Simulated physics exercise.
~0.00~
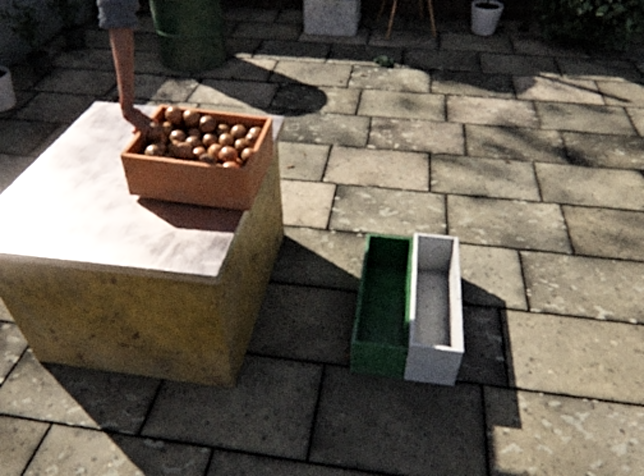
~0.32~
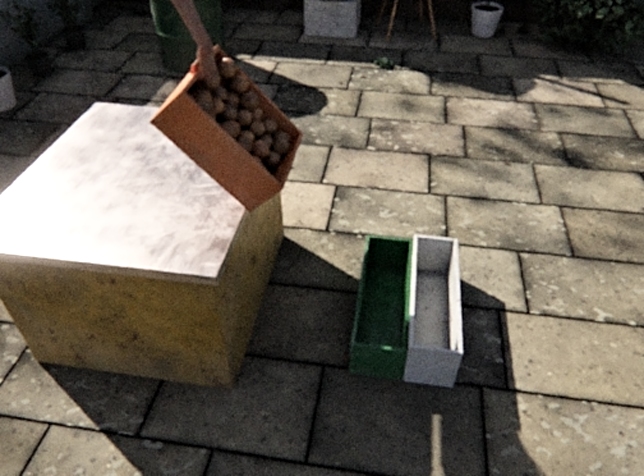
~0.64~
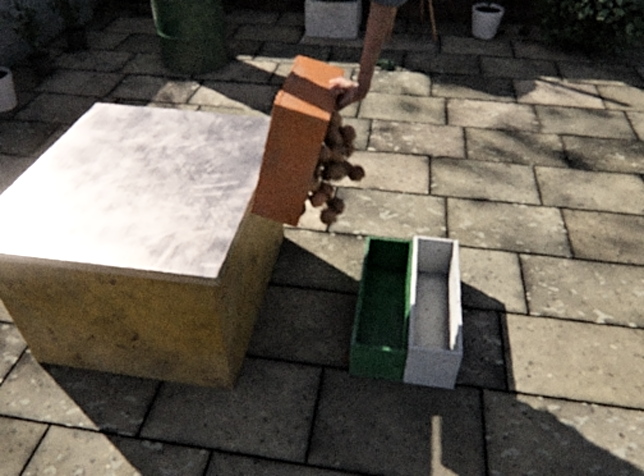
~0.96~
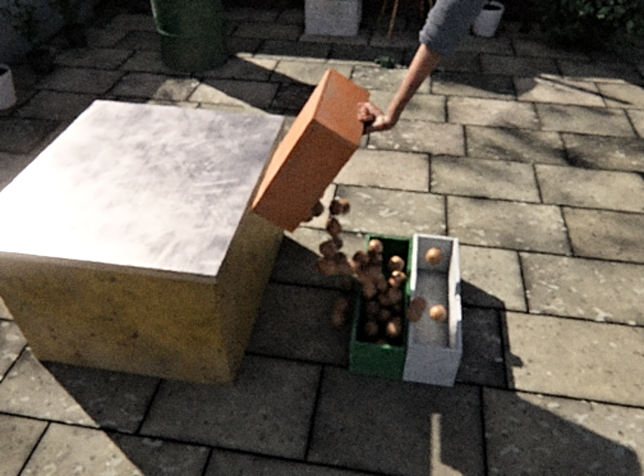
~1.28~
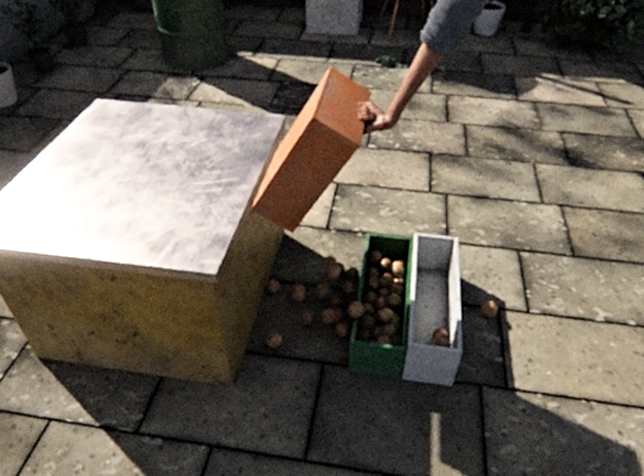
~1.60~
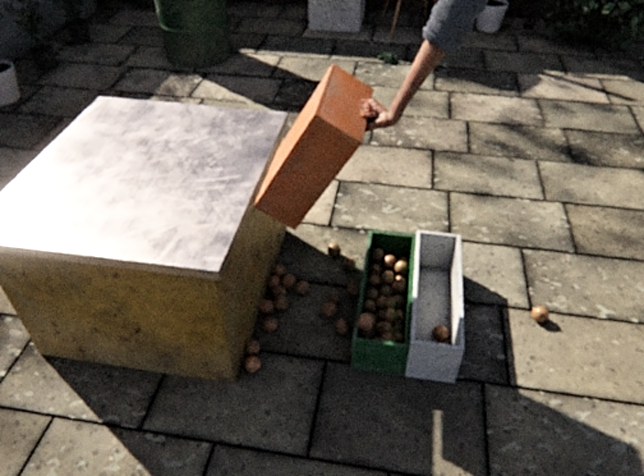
An orange crate full of small round brown onions sits on the end of a bench in a paved yard, with a hand at its edge. The hand lifts and tips the crate rightward over the end of the bench until it leans steeply and the onions start to spill out. They tumble down in a loose stream, most dropping into the green trough and a few reaching the white tub beside it. Others hit the paving and scatter near the bench. Finally the emptied crate hangs tilted in the hand, the green trough is well filled, the white tub is nearly empty, and one stray onion lies beyond it.
